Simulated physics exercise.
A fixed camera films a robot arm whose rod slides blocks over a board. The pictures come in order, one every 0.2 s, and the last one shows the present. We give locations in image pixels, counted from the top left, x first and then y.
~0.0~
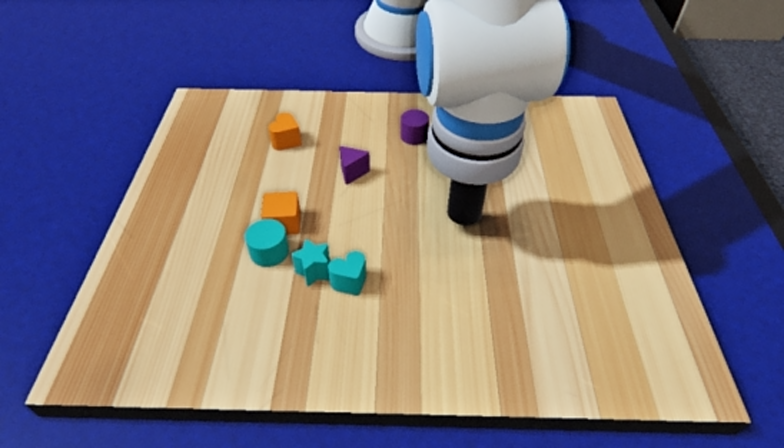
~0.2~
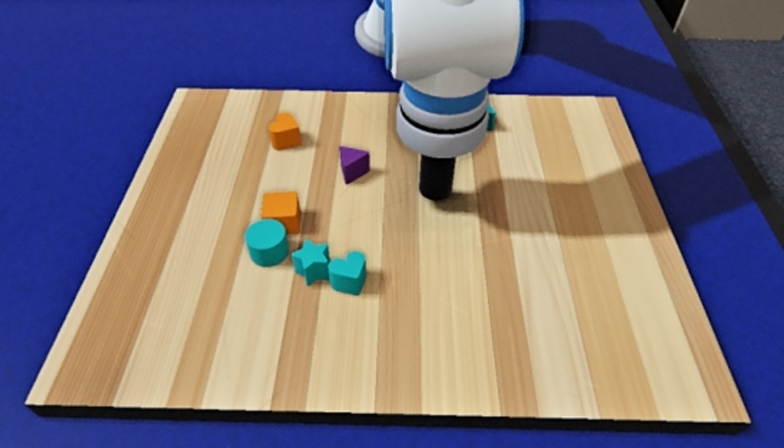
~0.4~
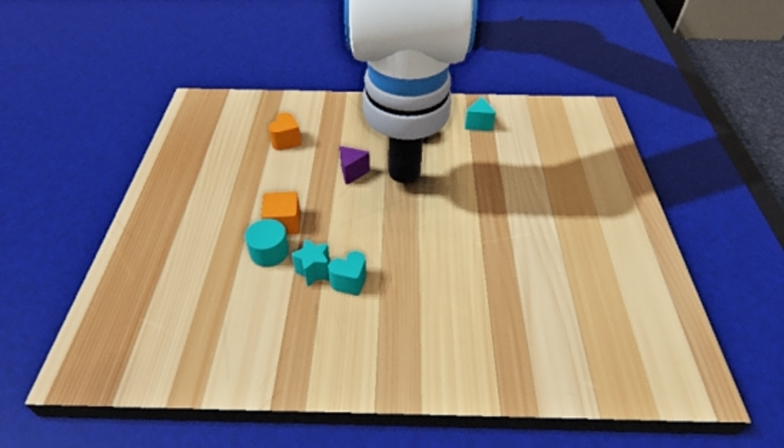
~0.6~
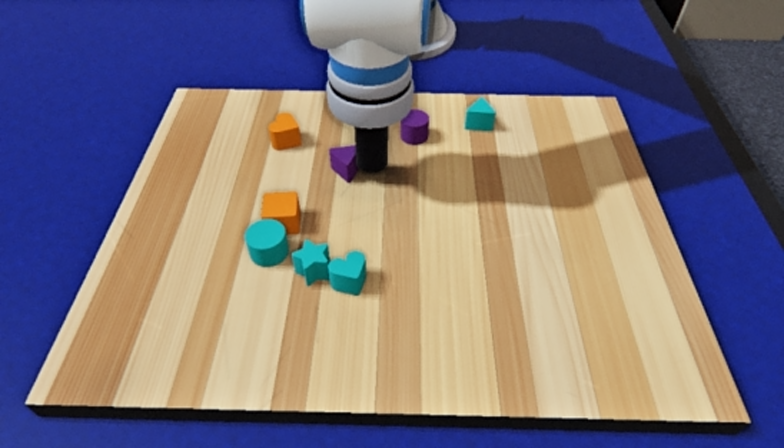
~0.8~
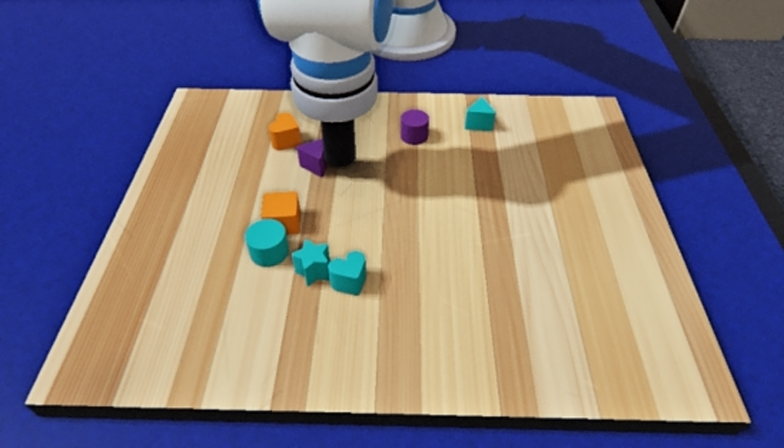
In this clip, a robot arm with a black rod moves left and slightly away across a striped wooden board, then pushes a purple triangle left near an orange heart while the other orange, teal and purple blocks stay still.
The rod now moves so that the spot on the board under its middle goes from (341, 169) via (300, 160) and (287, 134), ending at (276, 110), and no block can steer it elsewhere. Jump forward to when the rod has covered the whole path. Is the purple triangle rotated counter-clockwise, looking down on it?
My answer is yes.
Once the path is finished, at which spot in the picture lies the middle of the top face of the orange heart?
It will end up at (252, 84).
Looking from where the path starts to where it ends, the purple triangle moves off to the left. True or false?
True.
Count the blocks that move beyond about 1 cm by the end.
This push will displace two blocks.
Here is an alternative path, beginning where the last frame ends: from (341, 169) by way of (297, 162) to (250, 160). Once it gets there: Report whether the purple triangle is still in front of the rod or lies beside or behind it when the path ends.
At the end of the path, the rod is still pushing the purple triangle ahead of it.
What follows on the original path. One third of the way, rod (299, 148); purple triangle (272, 141).
Two thirds of the way, rod (285, 122); orange heart (268, 103), turned 25° anticlockwise; purple triangle (266, 138), turned 25° anticlockwise.
At the end, rod (274, 99); orange square piece in place; orange heart (252, 84), turned 45° anticlockwise; purple triangle (266, 138), turned 25° anticlockwise.
